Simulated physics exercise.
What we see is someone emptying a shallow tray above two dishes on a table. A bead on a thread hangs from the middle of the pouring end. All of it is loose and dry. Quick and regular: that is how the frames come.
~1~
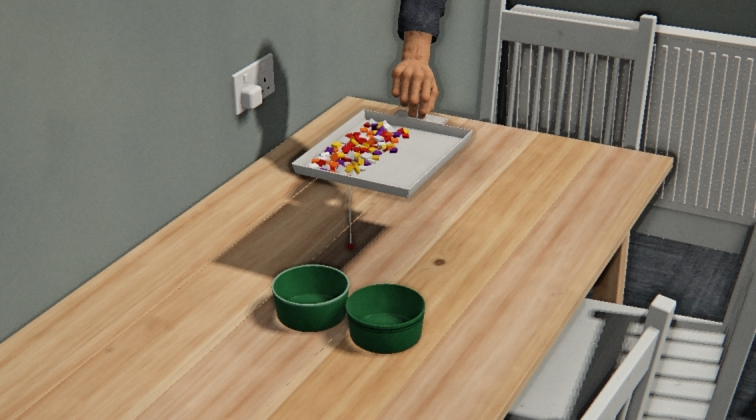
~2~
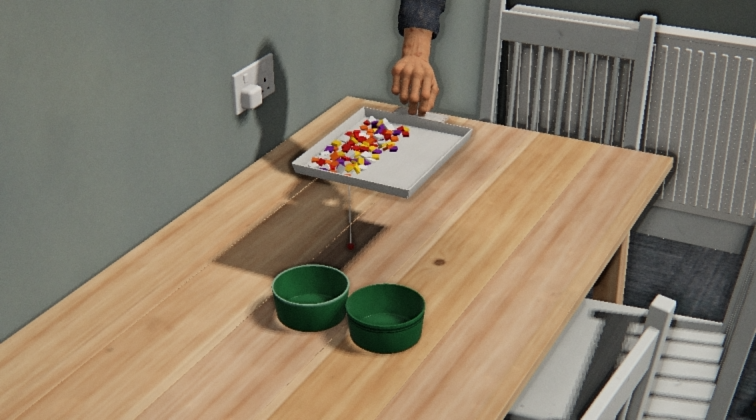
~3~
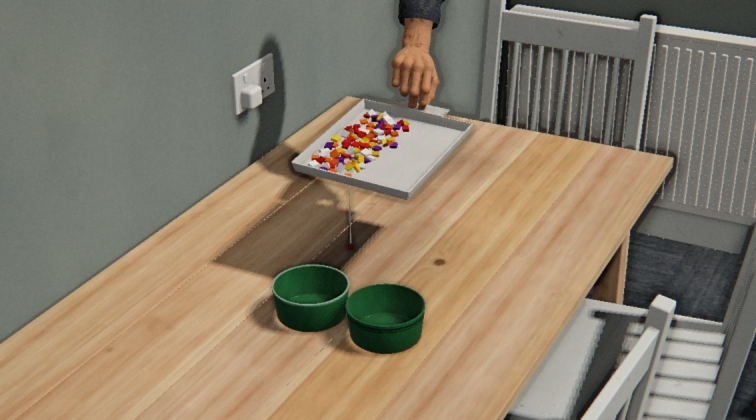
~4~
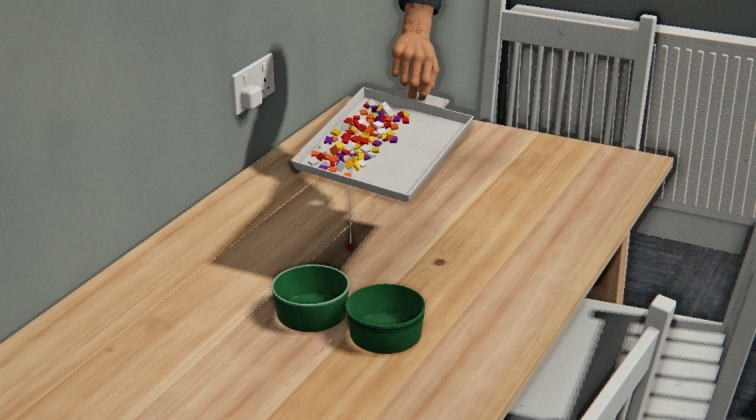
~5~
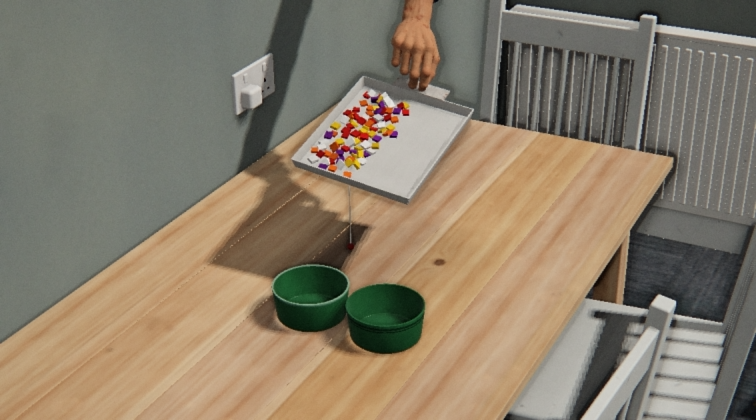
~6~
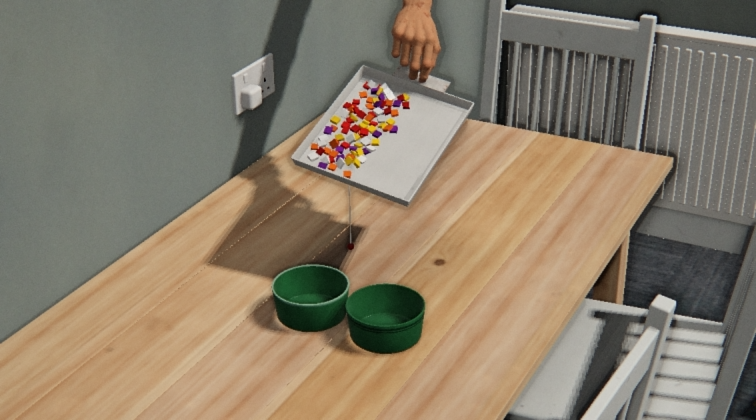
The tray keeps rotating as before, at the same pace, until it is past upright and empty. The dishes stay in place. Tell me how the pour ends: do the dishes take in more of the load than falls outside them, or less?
They take in less than falls outside.
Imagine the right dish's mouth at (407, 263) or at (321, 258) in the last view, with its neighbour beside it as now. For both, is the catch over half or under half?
The bulk of it, then Short of half.
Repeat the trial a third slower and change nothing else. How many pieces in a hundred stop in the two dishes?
Estimate: Some 10%.
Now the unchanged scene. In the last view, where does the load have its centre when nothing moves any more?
Last view, centre at rest - approx. (398, 301).
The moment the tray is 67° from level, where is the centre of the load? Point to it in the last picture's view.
Look close to (385, 188) in the last picture.
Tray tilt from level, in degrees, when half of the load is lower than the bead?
Around 95°, give or take.
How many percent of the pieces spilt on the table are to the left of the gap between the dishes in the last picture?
Left share: Some 0 per cent.
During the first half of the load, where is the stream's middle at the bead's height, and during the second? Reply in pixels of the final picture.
I'd say close to (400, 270) at first and close to (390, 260) later on.
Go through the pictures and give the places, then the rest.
Corners of the pouring end at (295, 163) and (408, 188), level; middle of the load at (364, 148), mosaic tiles; left dish at (292, 315); right dish at (367, 336); bead on its thread at (351, 246), in the first picture.
Corners of the pouring end at (295, 163) and (408, 188), level; middle of the load at (364, 147), in the second picture.
Corners of the pouring end at (295, 161) and (408, 190), tipped barely, lowest at the right corner; middle of the load at (364, 143), in the third picture.
Corners of the pouring end at (295, 160) and (408, 193), tipped a little, lowest at the right corner; middle of the load at (363, 137), in the fourth picture.
Corners of the pouring end at (295, 158) and (408, 196), tipped clearly, lowest at the right corner; middle of the load at (363, 131), in the fifth picture.
Corners of the pouring end at (295, 157) and (408, 199), tipped clearly, lowest at the right corner; middle of the load at (363, 126); left dish at (292, 315); right dish at (367, 336), in the sixth picture.
Soon after the last picture, tray tipped steeply; most on the tray; a small part in the air.
A little later, tray tipped past a quarter turn; a small part on the tray; a small part in the right dish; about two thirds outside both; about a quarter in the air.
Later still, tray tipped past a quarter turn; a small part in the right dish; nearly all outside both.
At rest, tray tipped past a quarter turn; a small part in the right dish; none in the left dish; nearly all outside both.
